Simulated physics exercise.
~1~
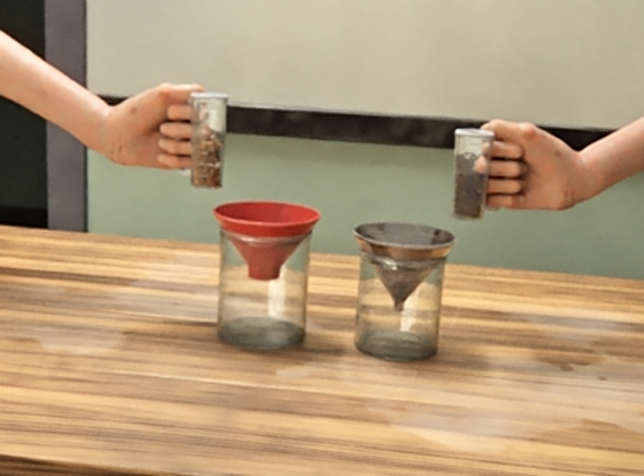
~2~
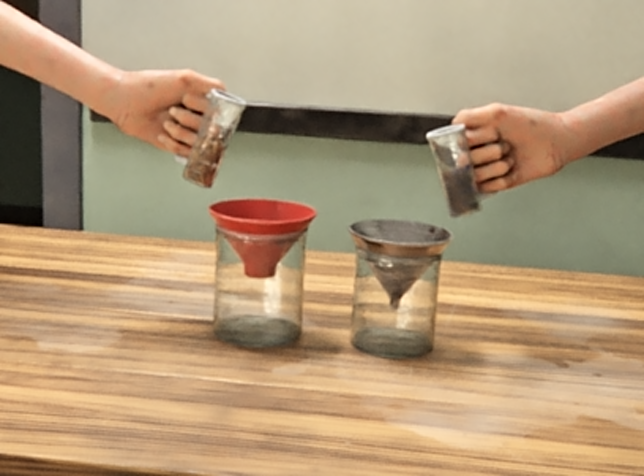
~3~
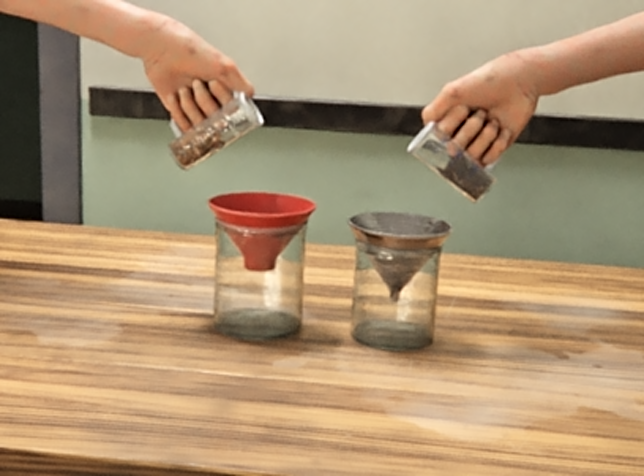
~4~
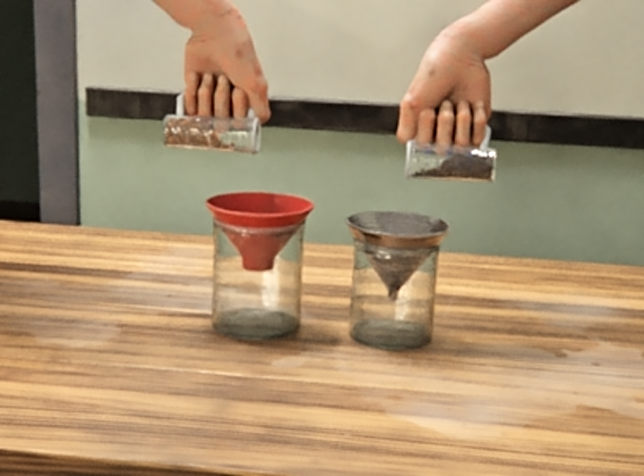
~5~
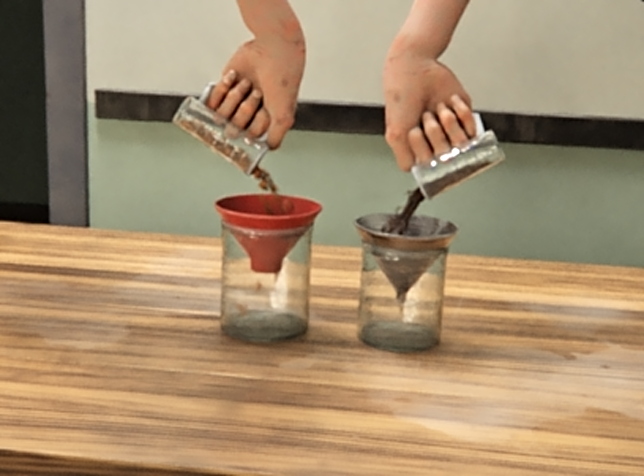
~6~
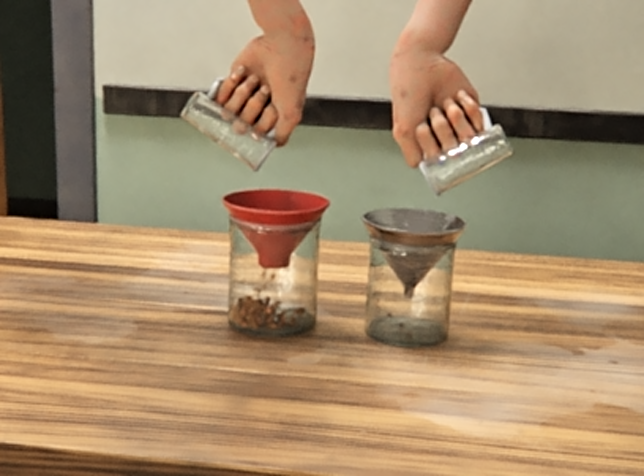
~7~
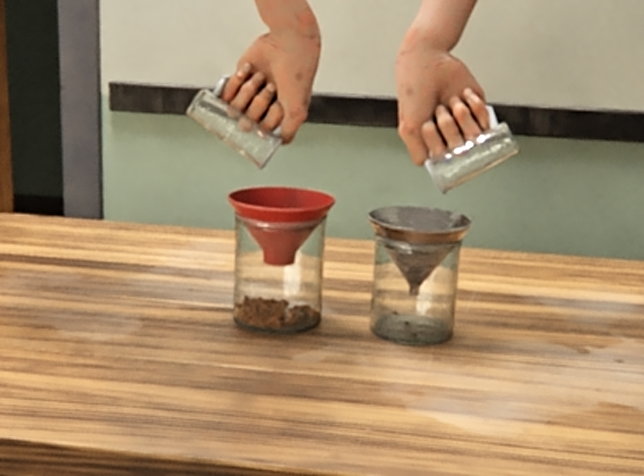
Two hands tip cups into funnels; the left drains fully, the right mostly clogs.
